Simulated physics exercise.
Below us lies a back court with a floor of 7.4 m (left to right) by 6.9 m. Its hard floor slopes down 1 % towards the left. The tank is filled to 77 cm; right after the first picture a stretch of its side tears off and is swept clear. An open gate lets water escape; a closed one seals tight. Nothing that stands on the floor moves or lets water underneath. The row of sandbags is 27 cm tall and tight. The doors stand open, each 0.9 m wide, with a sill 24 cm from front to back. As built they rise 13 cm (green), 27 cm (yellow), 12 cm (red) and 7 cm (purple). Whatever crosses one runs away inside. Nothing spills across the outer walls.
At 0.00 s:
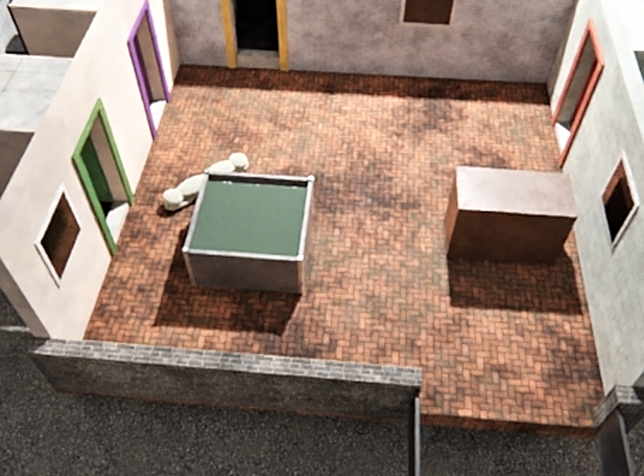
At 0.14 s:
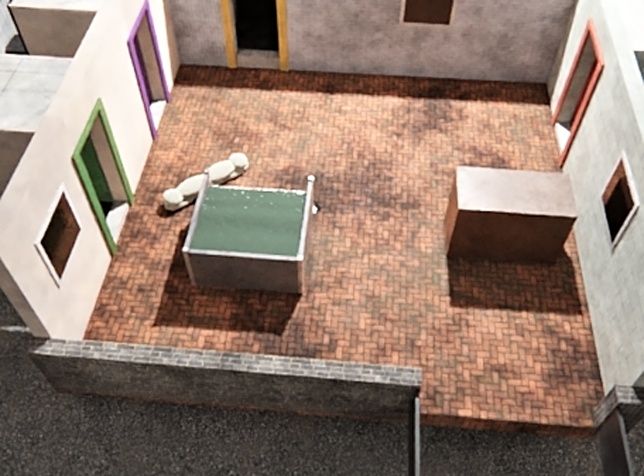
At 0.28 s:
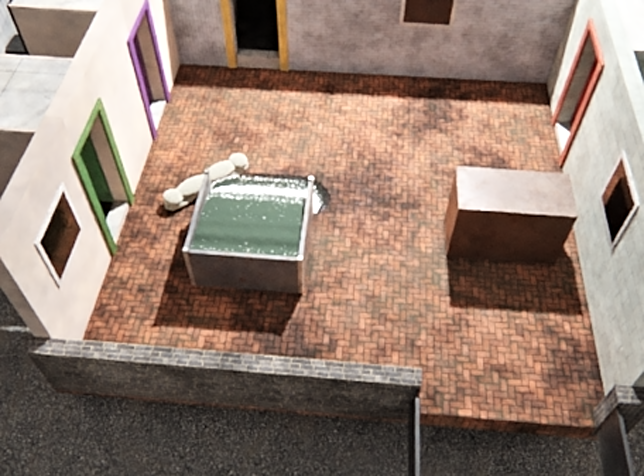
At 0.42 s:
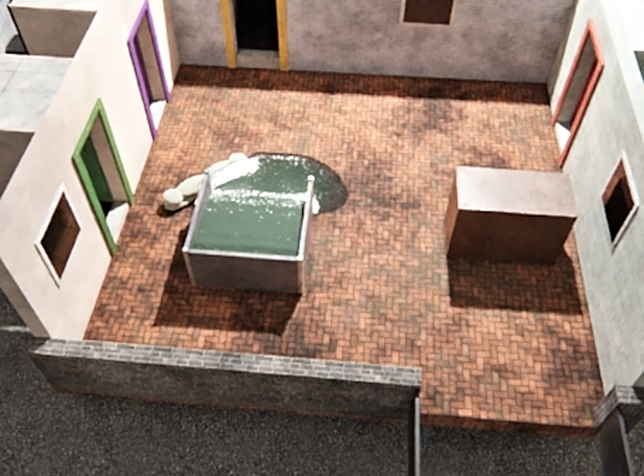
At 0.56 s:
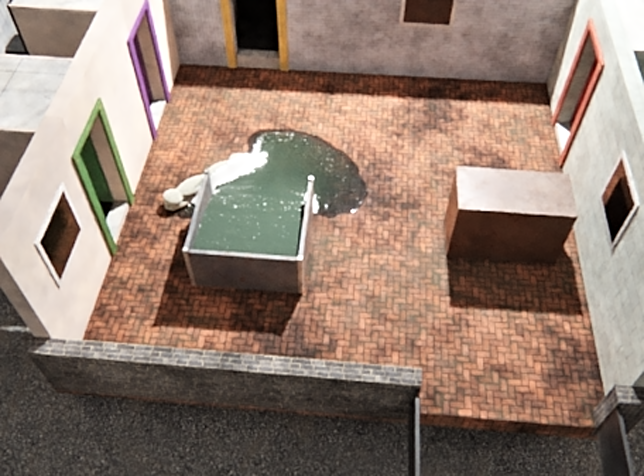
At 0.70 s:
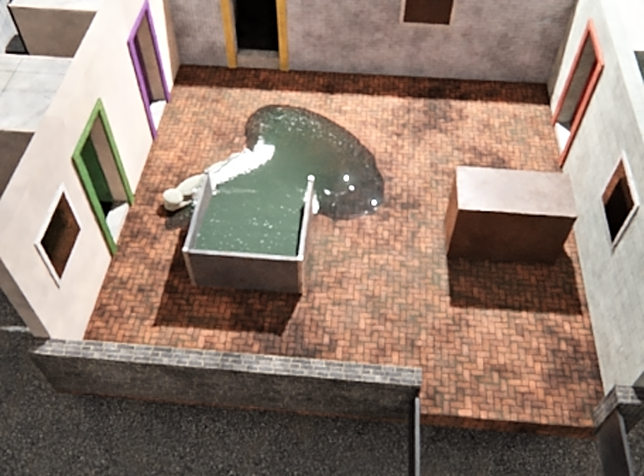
From a fixed, high viewpoint, a walled back court paved in reddish herringbone brick spreads out, with a yellow-framed doorway at the back, purple and green ones on the left, and a red one on the right. A grey-sided tank of green water stands left of centre beside a pale, rounded shape, with a brown block to the right. The water ripples, then pours out over the tank's far side, foaming white against the pale shape and spreading across the bricks in a widening dark green pool.
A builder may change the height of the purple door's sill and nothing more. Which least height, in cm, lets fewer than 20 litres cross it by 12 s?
About 5 cm.
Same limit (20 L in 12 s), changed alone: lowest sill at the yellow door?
About 16 cm at yellow.
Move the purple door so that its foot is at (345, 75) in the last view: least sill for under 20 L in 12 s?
About 24 cm.
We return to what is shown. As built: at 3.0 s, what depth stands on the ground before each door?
Depths in cm: Green 4, yellow 14, red 0, purple 8.
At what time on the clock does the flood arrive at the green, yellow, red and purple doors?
Green 1.8 s, yellow 1.1 s, red 3.2 s, purple 2.2 s.
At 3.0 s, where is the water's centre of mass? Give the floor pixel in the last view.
Near (312, 140).
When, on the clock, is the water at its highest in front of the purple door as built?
Around 12.0 s.
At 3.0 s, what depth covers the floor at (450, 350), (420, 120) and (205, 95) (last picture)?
About 0, 3 and 6 cm.
After 1.4 s water covers 30 % of the floor, deepest (40 cm) near (231, 187); it has not reached the purple door.
After 3.0 s water covers 45 % of the floor, deepest (29 cm) near (547, 85); 8 cm at the purple door, 0 litres in over its 7 cm sill.
After 12.0 s water covers 85 % of the floor, deepest (12 cm) near (180, 65); 9 cm at the purple door, 4 litres in over its 7 cm sill.
At the purple door as built, the water arrived by 2.2 s and peaked near 9 cm at 12.0 s.
With a sill of 4.5 cm, 27 litres would have come in within the 12 s; with 5.5 cm, 14 litres. So under 20 litres takes about 5 cm.
